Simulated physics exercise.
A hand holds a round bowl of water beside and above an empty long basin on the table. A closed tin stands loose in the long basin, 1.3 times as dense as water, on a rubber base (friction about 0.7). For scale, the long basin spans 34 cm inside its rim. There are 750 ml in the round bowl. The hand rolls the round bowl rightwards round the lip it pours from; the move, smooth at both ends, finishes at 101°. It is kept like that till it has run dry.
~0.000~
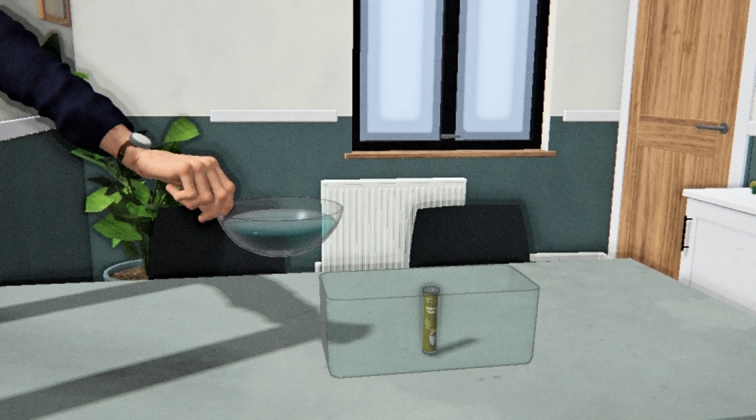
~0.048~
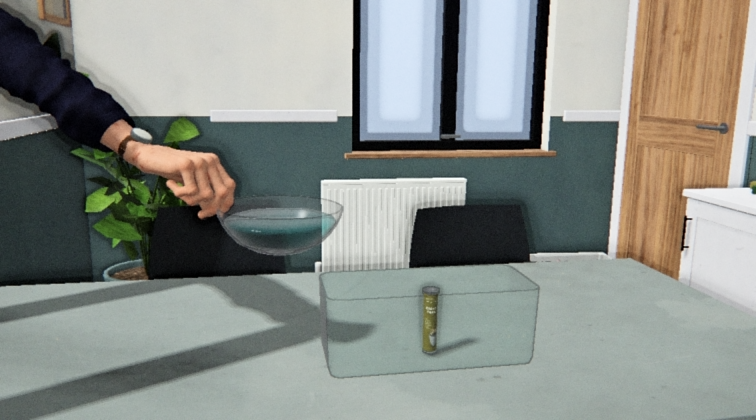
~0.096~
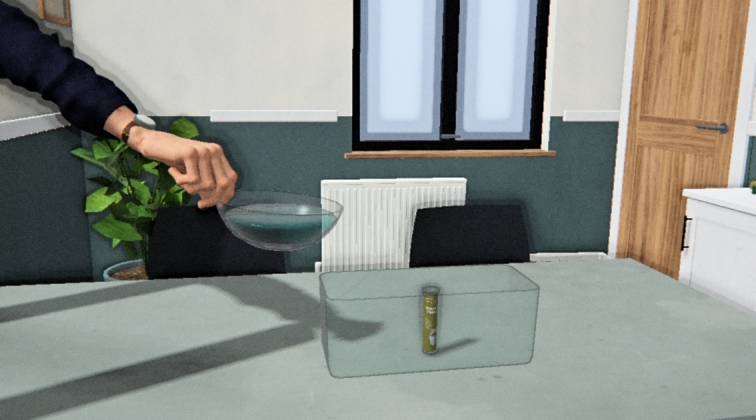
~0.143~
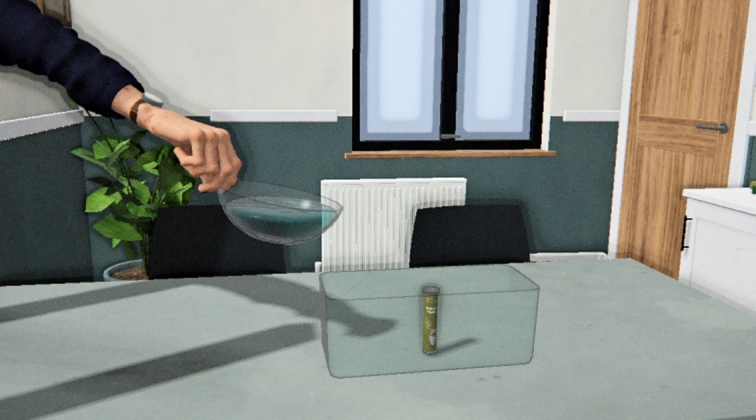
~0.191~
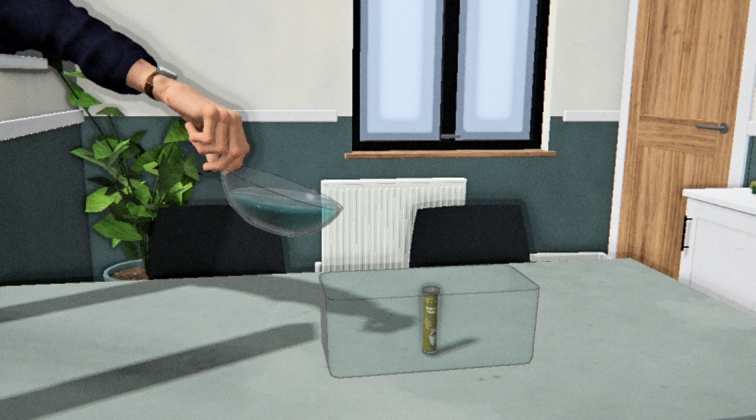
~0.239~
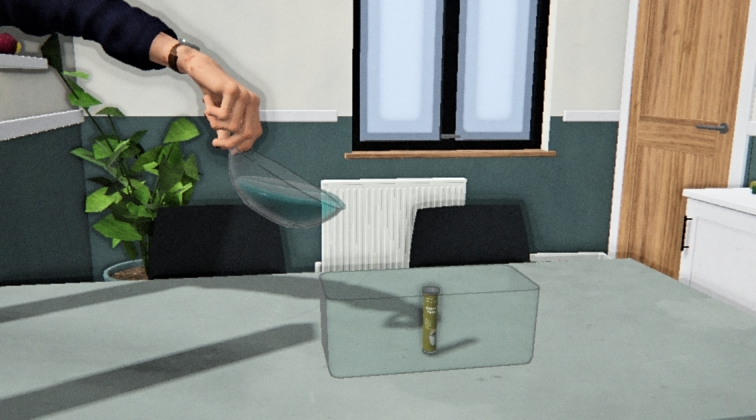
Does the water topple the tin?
The tin topples.
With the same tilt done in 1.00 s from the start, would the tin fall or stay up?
The tin falls.
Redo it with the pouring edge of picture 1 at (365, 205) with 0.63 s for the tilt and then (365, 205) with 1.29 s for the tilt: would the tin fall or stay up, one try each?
First it keeps standing; then it remains upright.
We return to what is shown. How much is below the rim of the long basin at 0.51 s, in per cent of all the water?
Near 14 in a hundred.
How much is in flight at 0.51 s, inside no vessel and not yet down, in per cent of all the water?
Some 74 per cent.
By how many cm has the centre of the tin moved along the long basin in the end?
Some 8.0 cm.
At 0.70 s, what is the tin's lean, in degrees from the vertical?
About 45°.
By 0.51 s the tilt is 92° and 12 per cent is still to pour; the tin stands where it began.
By 0.70 s the tilt is 101° and 0 per cent is still to pour; the tin leans 45°.
By 0.91 s the tilt is 101° and 0 per cent is still to pour; the tin lies on its side.
By 1.13 s the tilt is 101° and 0 per cent is still to pour; the tin lies on its side.
At rest the tin lies on its side.
